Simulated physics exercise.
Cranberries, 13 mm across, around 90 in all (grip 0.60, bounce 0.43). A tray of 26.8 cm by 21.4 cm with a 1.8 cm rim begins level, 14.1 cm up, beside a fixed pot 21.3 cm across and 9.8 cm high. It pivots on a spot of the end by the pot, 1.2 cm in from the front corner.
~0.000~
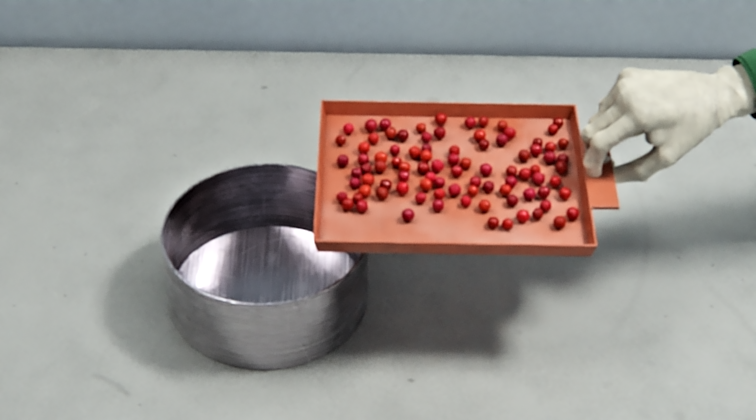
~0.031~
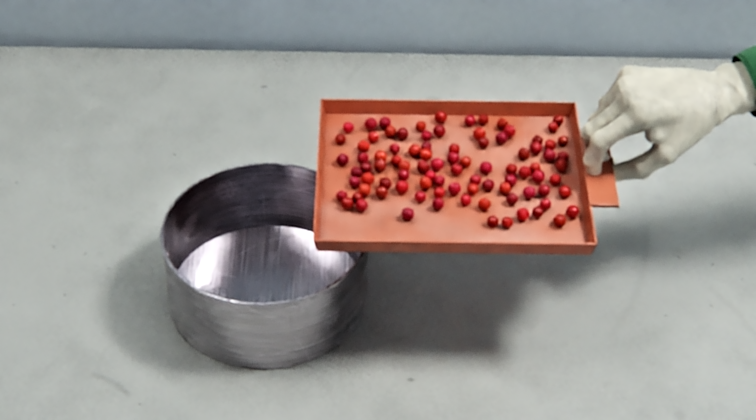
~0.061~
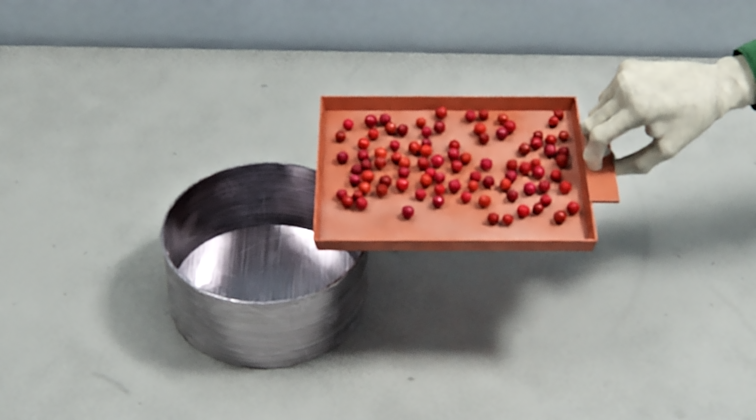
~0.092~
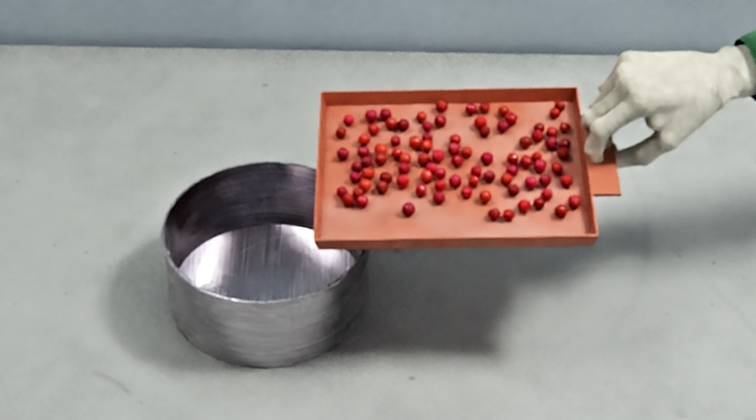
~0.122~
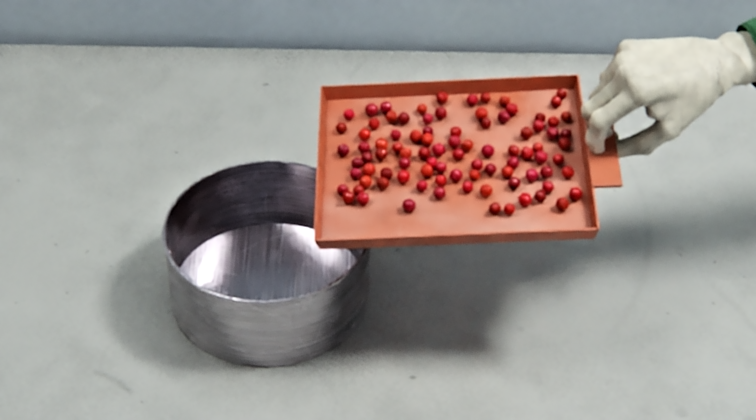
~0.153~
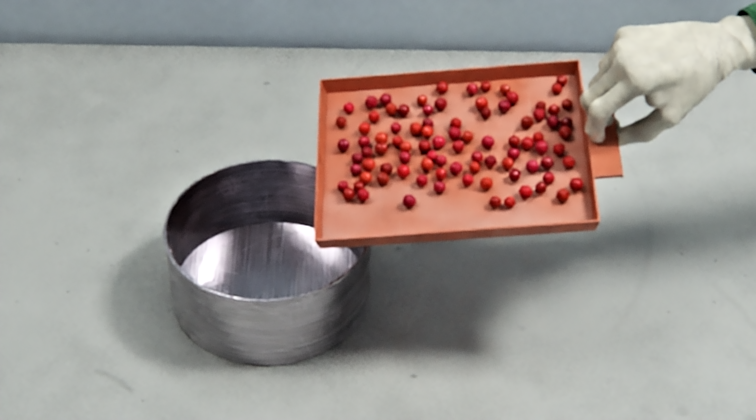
A shallow reddish-orange tray scattered with small red balls starts level beside a round metal pot, then tilts slightly as a pale-gloved hand raises its handle end on the right, the balls staying spread across it.
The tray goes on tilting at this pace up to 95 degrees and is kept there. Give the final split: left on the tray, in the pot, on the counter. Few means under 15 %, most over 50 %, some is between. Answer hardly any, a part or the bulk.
Tray hardly any, pot a part, counter the bulk.
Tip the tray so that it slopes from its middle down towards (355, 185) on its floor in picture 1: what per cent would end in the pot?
About 95 per cent.
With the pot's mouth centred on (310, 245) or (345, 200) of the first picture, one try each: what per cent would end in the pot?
About 60 and 0 per cent.
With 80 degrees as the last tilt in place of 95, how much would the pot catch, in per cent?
It would be near 5 per cent.
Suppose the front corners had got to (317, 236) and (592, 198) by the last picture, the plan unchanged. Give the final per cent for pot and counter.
Pot 95, counter 5.
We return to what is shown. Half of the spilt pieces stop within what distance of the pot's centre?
Some 18 cm.
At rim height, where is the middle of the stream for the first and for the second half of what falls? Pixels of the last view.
At about (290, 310), then at (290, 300).
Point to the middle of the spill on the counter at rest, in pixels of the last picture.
Around (296, 411).
After 0.53 s, tilt 51 degrees; the tray holds 100 %, the pot 0 %.
After 0.78 s, tilt 78 degrees; the tray holds 80 %, the pot 5 %.
After 1.14 s, tilt 95 degrees; the tray holds 20 %, the pot 20 %.
By 2.1 s all is still; tray 5 %, pot 35 %, counter 60 %.
